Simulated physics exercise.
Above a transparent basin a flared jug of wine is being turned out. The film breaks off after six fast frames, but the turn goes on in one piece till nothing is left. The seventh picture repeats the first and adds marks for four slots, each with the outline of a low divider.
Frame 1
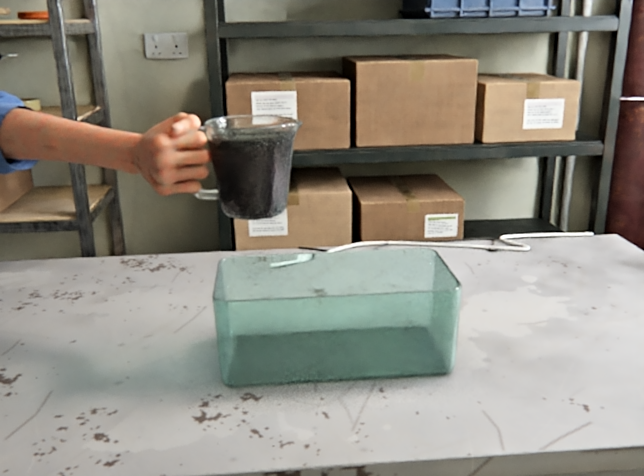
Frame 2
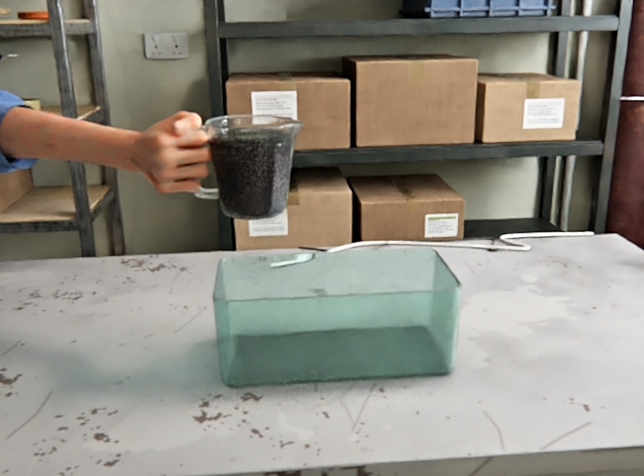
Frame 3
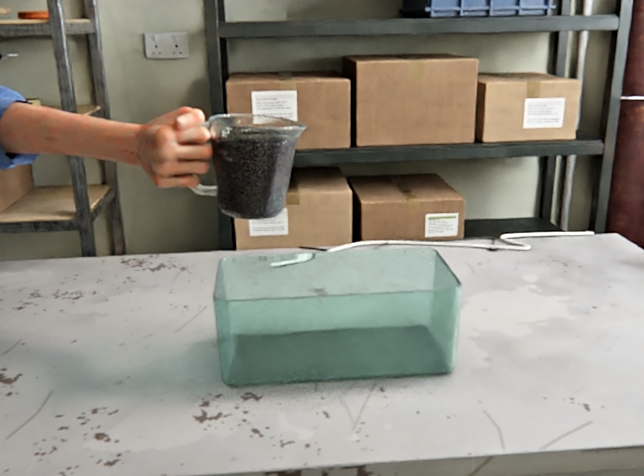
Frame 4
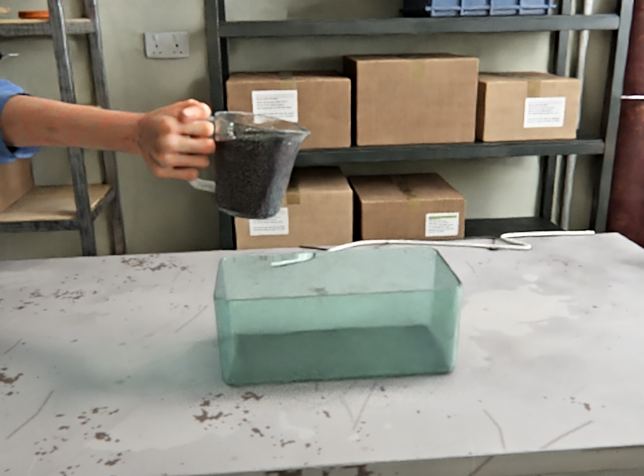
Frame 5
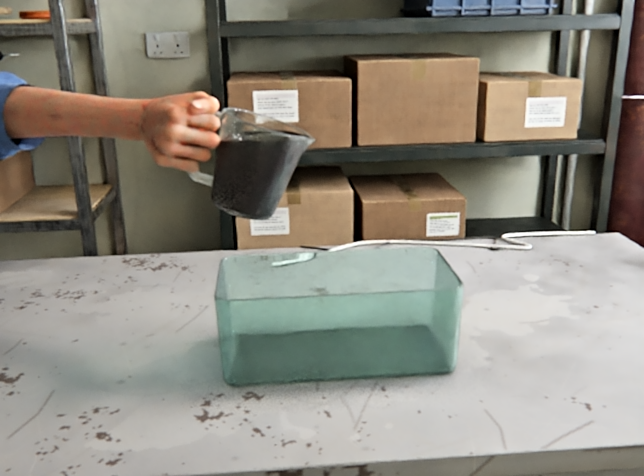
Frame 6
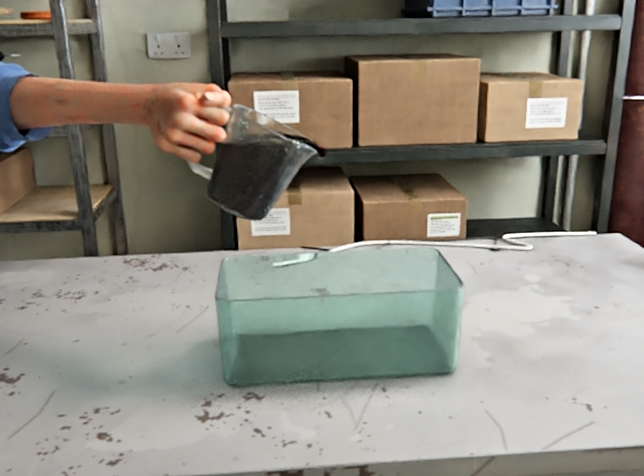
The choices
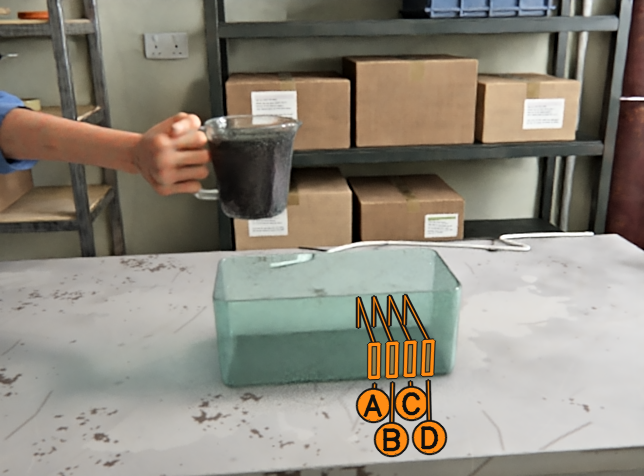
A hand reaching in from the left grips a clear, flared jug of dark liquid above a transparent, green-tinted rectangular basin on a worn whitish table. Seen from the front and slightly above, cardboard boxes sit on dark metal shelves against a pale wall, with a white cord behind the basin. The hand gradually tips the jug rightward until liquid reaches just over its lip, while the camera stays still.
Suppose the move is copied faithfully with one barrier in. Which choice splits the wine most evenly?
The answer is slot A.
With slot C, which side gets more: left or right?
The left one.
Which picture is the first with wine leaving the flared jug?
In picture 6.
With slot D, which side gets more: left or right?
The left one.
In orange, A at (374, 384); B at (392, 383); C at (410, 382); D at (428, 380).
Choosing A, about 45 % ends left of the wall and 54 % right of it.
Choosing B, about 85 % ends left of the wall and 13 % right of it.
Choosing C, about 94 % ends left of the wall and 4 % right of it.
Choosing D, about 95 % ends left of the wall and 4 % right of it.
